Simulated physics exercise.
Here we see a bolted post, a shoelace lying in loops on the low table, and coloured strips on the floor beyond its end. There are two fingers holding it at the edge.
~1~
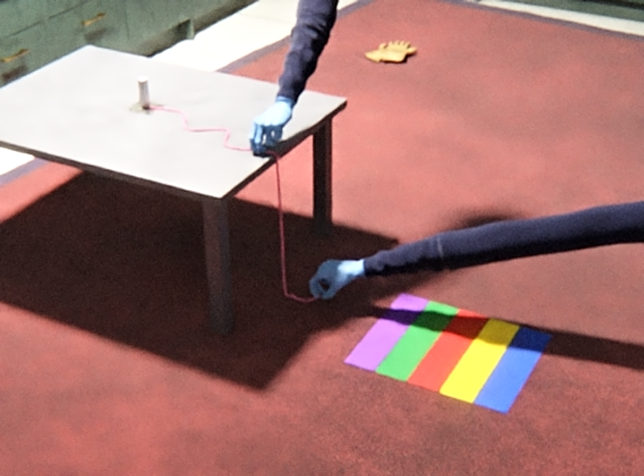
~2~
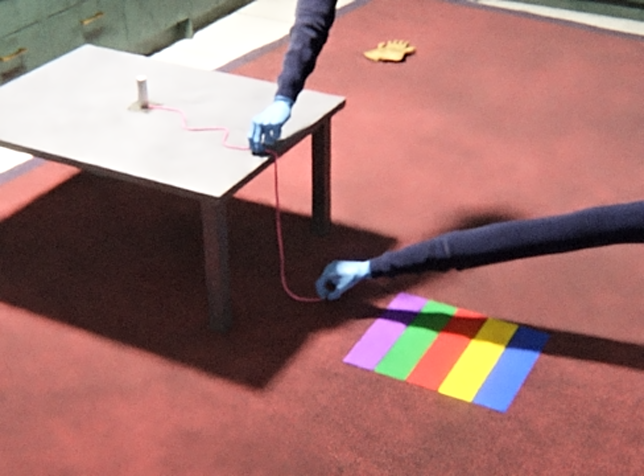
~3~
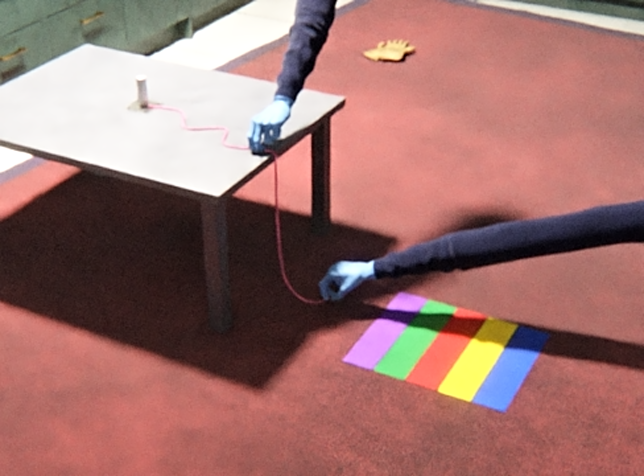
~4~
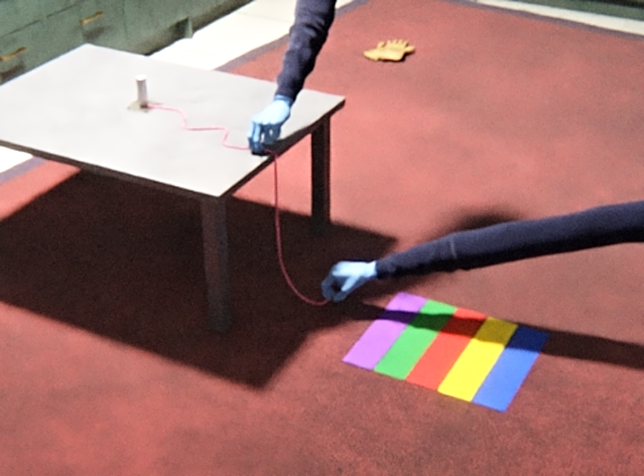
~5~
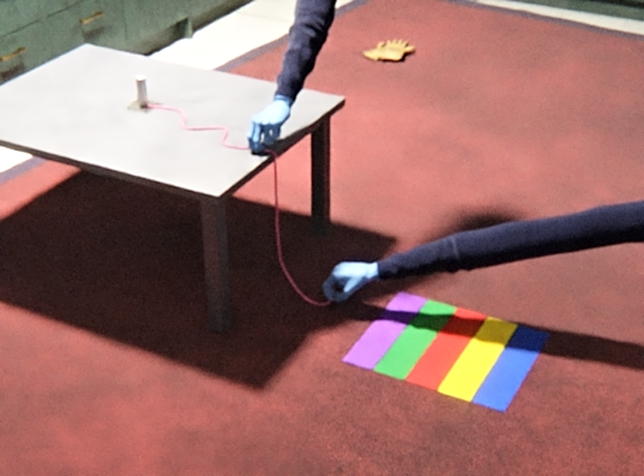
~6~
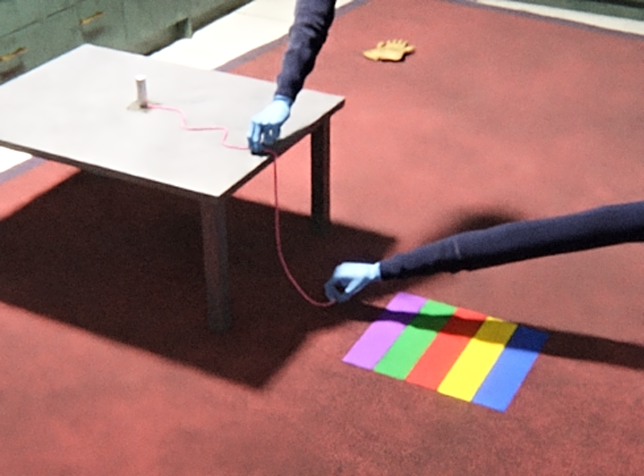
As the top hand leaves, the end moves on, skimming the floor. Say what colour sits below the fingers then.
It is red.
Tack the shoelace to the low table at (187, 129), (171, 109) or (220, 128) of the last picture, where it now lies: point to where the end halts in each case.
Going through the tries, I'd expect close to (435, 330), (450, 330) and lastly (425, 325).
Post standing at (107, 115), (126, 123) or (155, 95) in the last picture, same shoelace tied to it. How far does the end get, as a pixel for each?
Around (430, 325), then (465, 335), then (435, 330).
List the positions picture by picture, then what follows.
In the first frame, end (320, 295); purple (370, 353); green (401, 363); red (432, 373); yellow (465, 383); blue (498, 393).
In the second frame, end (326, 297); shoelace through (178, 111) (201, 130) (228, 146) (276, 167) (279, 227) (283, 280).
In the third frame, end (330, 297).
In the fourth frame, end (332, 298); shoelace through (178, 110) (200, 129) (227, 146) (276, 167) (278, 226) (288, 280).
In the fifth frame, end (334, 299).
In the sixth frame, end (335, 299); shoelace through (177, 110) (200, 129) (227, 146) (275, 167) (277, 226) (293, 279).
Early on, end near (390, 315); over purple.
Midway, end near (429, 326); over green.
At the end of the slack, end near (452, 333); over red. It halts on the red strip.
